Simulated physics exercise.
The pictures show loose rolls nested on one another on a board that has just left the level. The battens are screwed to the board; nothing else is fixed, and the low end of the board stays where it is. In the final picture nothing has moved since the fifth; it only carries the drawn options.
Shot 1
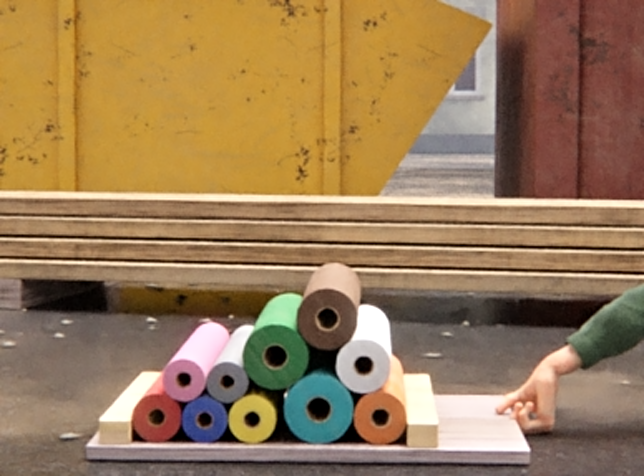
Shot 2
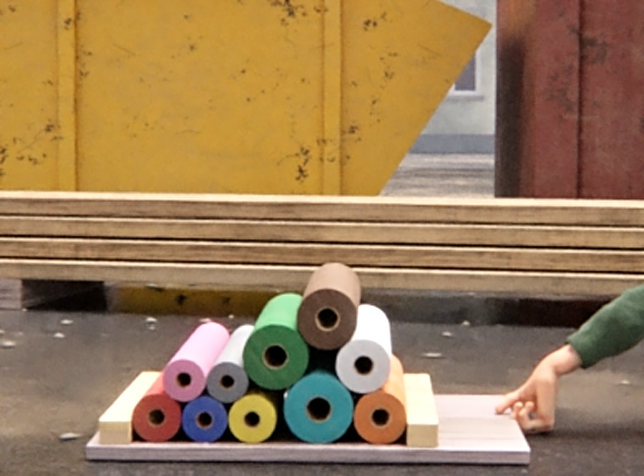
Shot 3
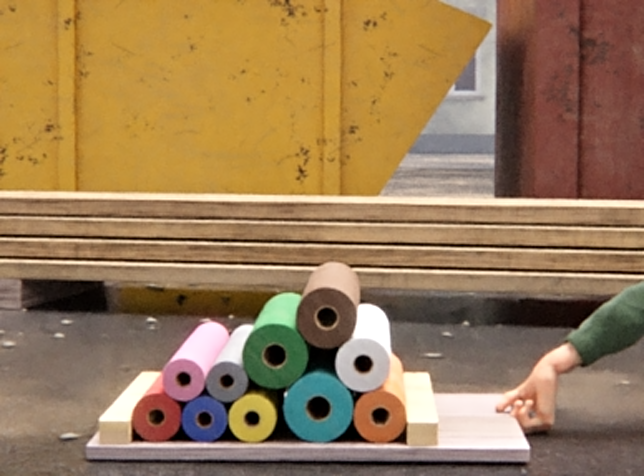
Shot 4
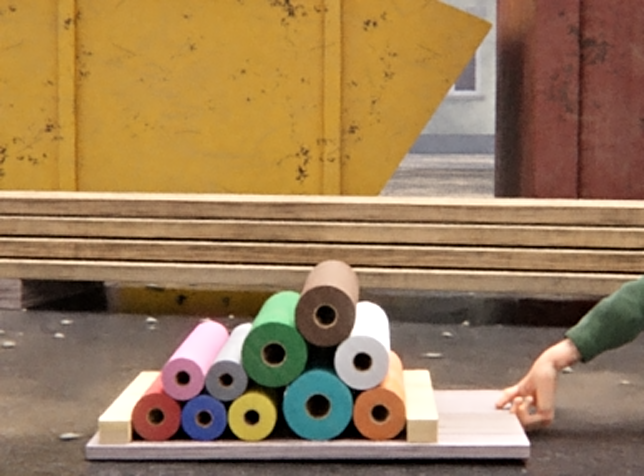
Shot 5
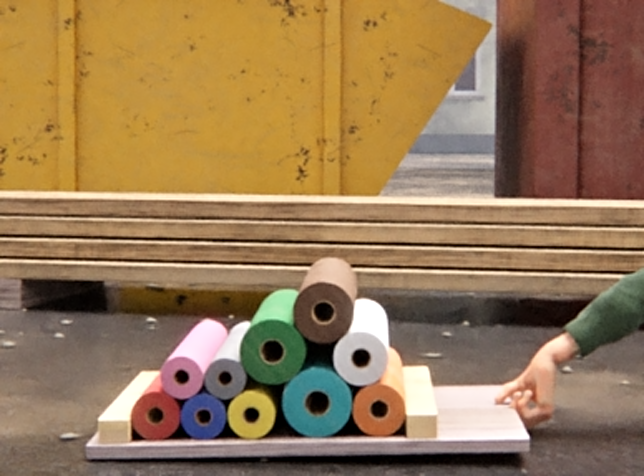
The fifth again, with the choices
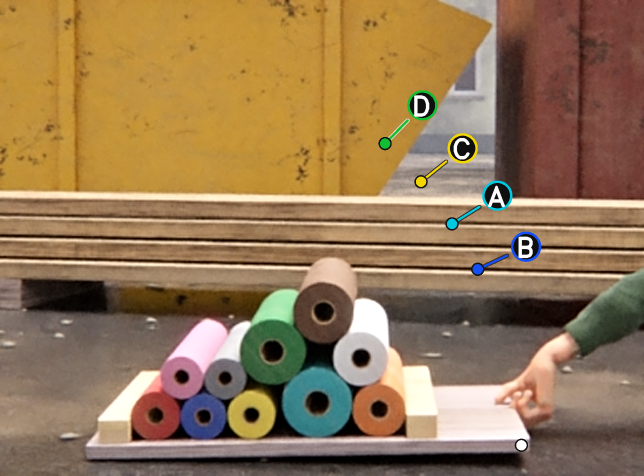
The clip shows colored rolls stacked in a pyramid between two battens on a board, with wooden planks and containers behind; a hand at the board's right end barely moves as the board and rolls shift very slightly.
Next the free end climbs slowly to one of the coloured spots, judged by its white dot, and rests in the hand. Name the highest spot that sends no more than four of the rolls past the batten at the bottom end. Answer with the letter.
C is the limit.
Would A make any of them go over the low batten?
At A: Yes.
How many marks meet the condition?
The number is three.
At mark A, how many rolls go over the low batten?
At A the number is four.
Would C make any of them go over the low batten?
At C: Yes.
On the marked copy, A at (452, 224); B at (478, 269); C at (421, 182); D at (385, 143); the white dot at (521, 446).
Following C. Soon after the start, board at 21°.
Later, board at 39°.
In the end, board at 39°, four over the low batten (grey, pink, green, brown).
As for the rest, A four over the low batten (grey, pink, green, brown); B four over the low batten (grey, pink, green, brown); D five over the low batten.
